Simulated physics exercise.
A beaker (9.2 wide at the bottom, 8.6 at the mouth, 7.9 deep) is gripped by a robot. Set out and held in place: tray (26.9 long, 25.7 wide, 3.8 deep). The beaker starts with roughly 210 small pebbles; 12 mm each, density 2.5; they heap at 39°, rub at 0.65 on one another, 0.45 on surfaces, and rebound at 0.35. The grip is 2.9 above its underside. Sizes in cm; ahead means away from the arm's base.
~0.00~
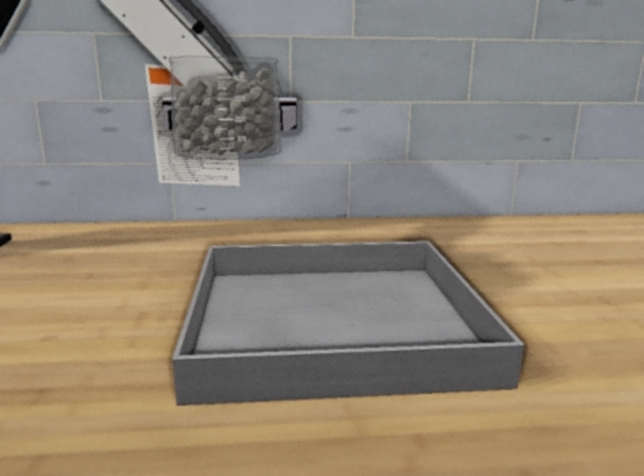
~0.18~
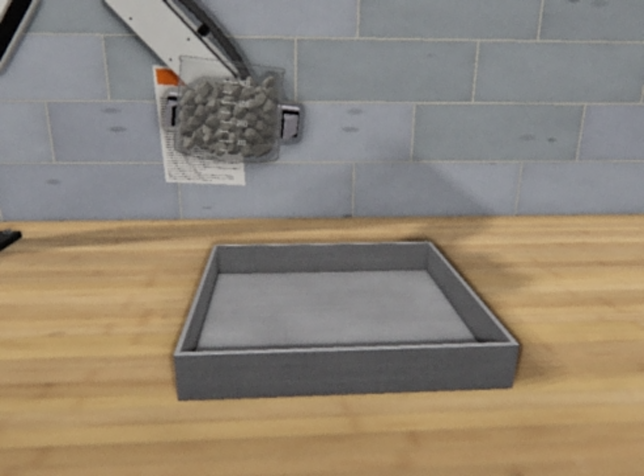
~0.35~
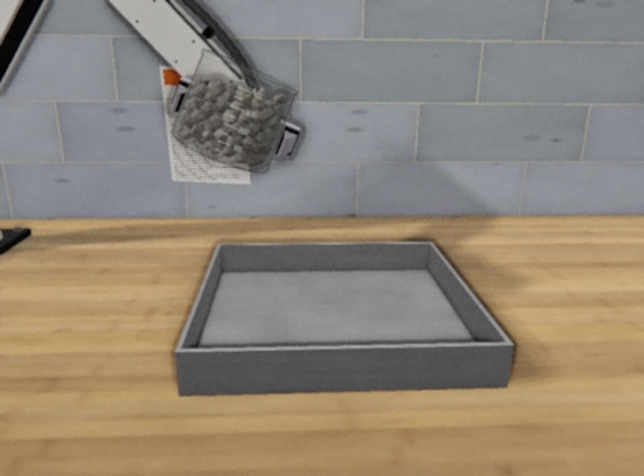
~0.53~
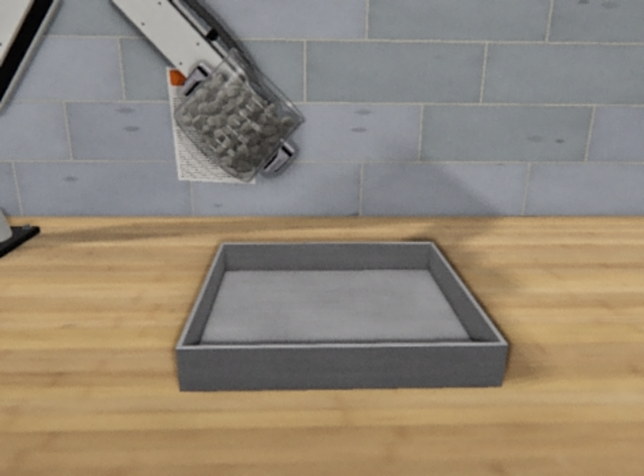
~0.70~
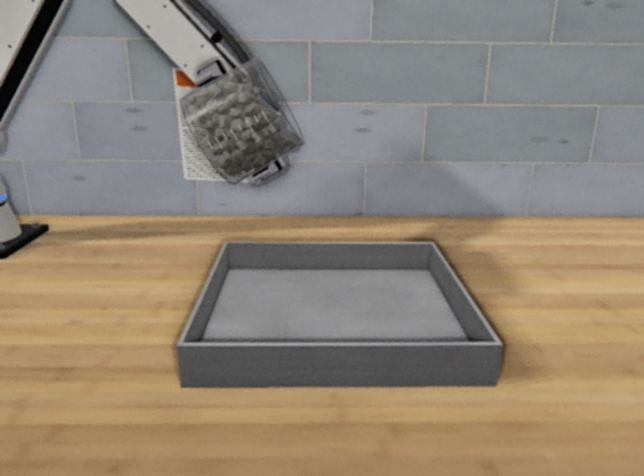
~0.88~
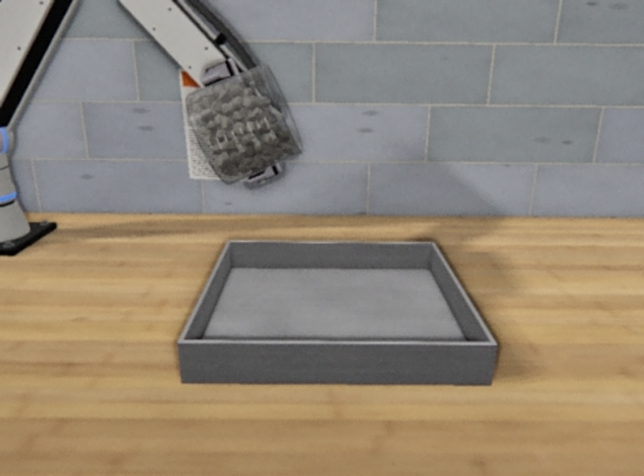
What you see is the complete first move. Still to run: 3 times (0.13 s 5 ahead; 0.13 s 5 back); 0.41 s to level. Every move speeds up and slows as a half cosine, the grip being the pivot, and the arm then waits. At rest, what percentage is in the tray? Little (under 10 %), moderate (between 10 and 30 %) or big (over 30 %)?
In the tray the share is big, over 30 %.
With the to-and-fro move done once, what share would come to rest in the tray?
Then about 20 per cent.
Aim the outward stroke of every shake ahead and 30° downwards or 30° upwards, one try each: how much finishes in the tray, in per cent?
Some 15 and 65 per cent.
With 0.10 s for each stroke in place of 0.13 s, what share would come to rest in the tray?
Then about 55 per cent.
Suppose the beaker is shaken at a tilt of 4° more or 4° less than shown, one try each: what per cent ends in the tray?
About 50 and 30 per cent.
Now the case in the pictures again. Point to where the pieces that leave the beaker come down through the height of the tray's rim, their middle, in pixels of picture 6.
Near (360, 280).
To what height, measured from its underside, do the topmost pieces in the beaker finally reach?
Roughly 6.5 cm.
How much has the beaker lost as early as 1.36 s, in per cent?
Near 25 per cent so far.
By 1.36 s, tilted 67° forward, highest piece 22 above the table; 155 in the beaker, 44 in the tray, 11 in flight or on a rim.
By 1.83 s, tilted 42° forward, highest piece 23 above the table; 126 in the beaker, 83 in the tray, 1 in flight or on a rim.
By 2.27 s, level, highest piece 25 above the table; 126 in the beaker, 84 in the tray.
By 3.32 s, level, highest piece 24 above the table; 126 in the beaker, 84 in the tray.
Final count, 126 in the beaker, 84 in the tray. That is 40 % in the tray.
